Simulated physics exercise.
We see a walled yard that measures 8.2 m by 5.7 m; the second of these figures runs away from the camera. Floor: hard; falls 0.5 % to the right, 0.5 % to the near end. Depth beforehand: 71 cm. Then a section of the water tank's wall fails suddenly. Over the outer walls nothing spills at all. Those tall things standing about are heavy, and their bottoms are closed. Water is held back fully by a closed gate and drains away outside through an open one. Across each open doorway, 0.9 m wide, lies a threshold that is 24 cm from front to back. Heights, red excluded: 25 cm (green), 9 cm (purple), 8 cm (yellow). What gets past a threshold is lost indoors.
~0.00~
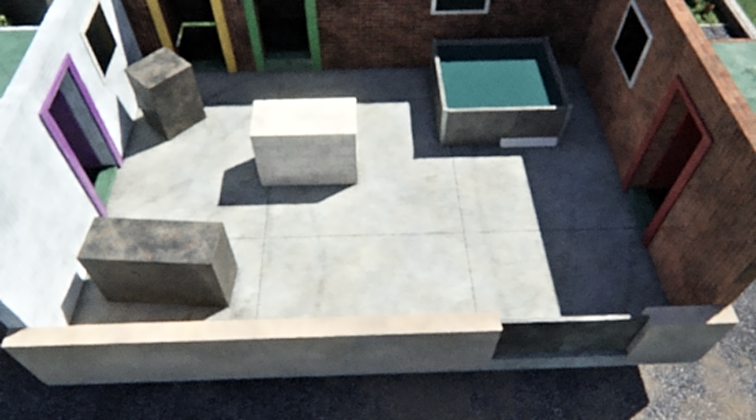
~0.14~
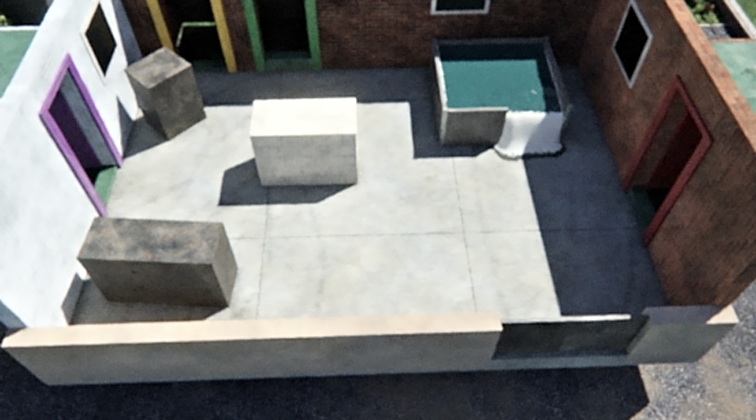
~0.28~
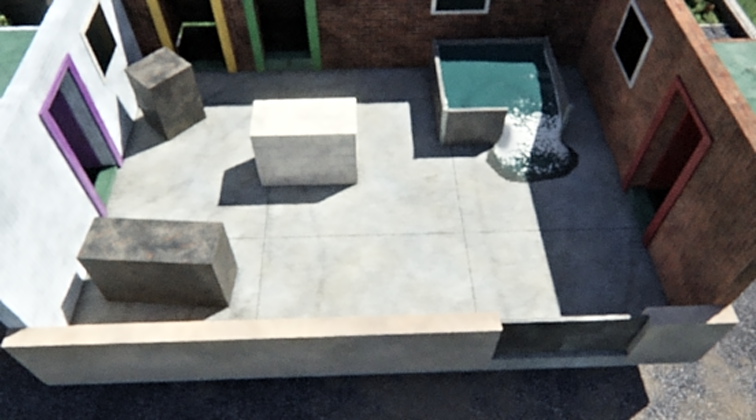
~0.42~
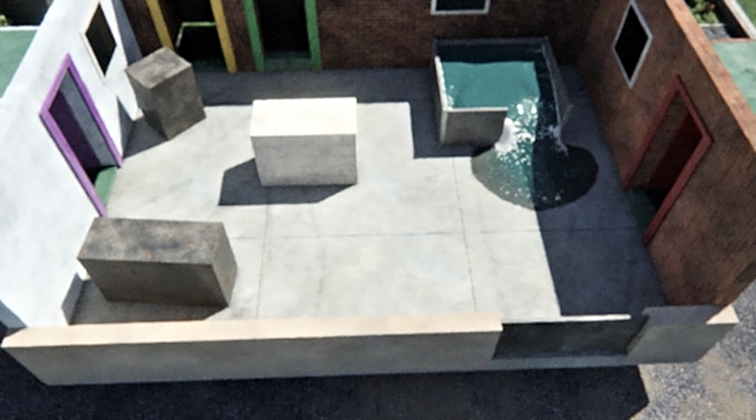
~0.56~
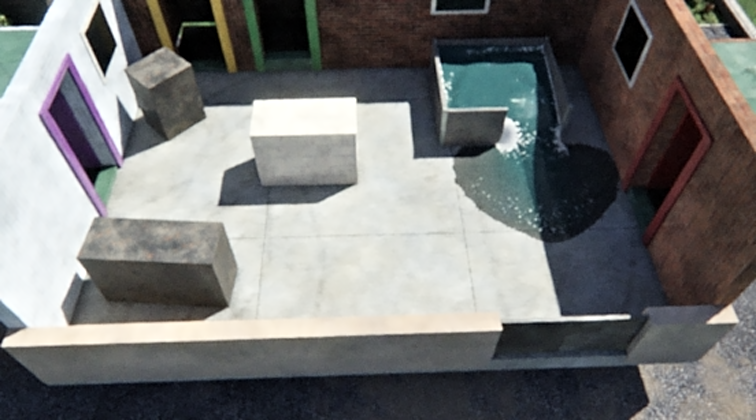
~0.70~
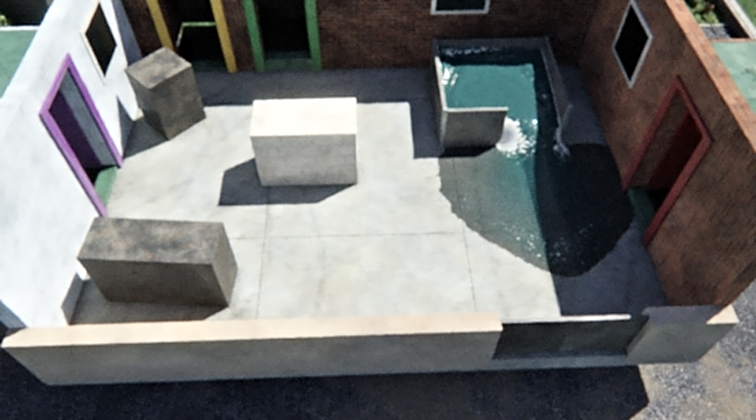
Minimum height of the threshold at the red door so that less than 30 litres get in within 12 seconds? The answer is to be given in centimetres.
Roughly 14.5 cm.
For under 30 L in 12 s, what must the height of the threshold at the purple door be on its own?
For purple: Close to 6.5 cm.
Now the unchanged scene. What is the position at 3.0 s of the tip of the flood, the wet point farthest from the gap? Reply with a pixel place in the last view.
Lab note: Front tip approx. (228, 350).
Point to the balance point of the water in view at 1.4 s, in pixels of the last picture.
(511, 142).
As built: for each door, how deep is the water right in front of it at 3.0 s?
Depths in cm - green: 0, purple: 0, yellow: 0, red: 15.
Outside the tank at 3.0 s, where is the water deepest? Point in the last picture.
Around (641, 279).
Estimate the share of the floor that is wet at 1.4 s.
25 %.
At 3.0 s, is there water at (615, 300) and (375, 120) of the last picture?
First soaked, then untouched.
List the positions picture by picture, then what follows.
The water tank at (498, 76) is whole and still, 71 cm deep; the red door at (659, 172) is dry, in the first picture.
Water pours out at (531, 129) and has run 0.4 m, to (512, 158); about 9 cm deep outside, 71 cm at the back, in the second picture.
Water pours out at (531, 132) and has run 0.8 m, to (524, 179); about 11 cm deep outside, 71 cm at the back, in the third picture.
The gap is at (530, 133), the front 1.4 m out at (531, 205); the back of the water tank holds 70 cm, in the fourth picture.
Water pours out at (530, 133) and has run 2.0 m, to (546, 236); about 5 cm deep outside, 64 cm at the back, in the fifth picture.
The front is at (559, 270), 2.6 m from the gap at (530, 132); 5.2 m2 of floor is wet, 60 cm left at the back; 0.1 m in a straight line remain to the red door at (659, 172), in the sixth picture.
After 1.4 s water covers 25 % of the floor, deepest (44 cm) near (675, 337); 23 cm at the red door, 1 litre in over its 14 cm threshold.
After 3.0 s water covers 35 % of the floor, deepest (32 cm) near (641, 279); 15 cm at the red door, 29 litres in over its 14 cm threshold.
After 12.0 s water covers 100 % of the floor, deepest (12 cm) near (352, 347); 7 cm at the red door, 34 litres in over its 14 cm threshold.
At the red door as built, the water arrived by 0.8 s and peaked near 23 cm at 1.4 s.
With a threshold of 12.5 cm, 49 litres would have come in within the 12 s; with 17 cm, 16 litres. So under 30 litres takes about 14.5 cm.
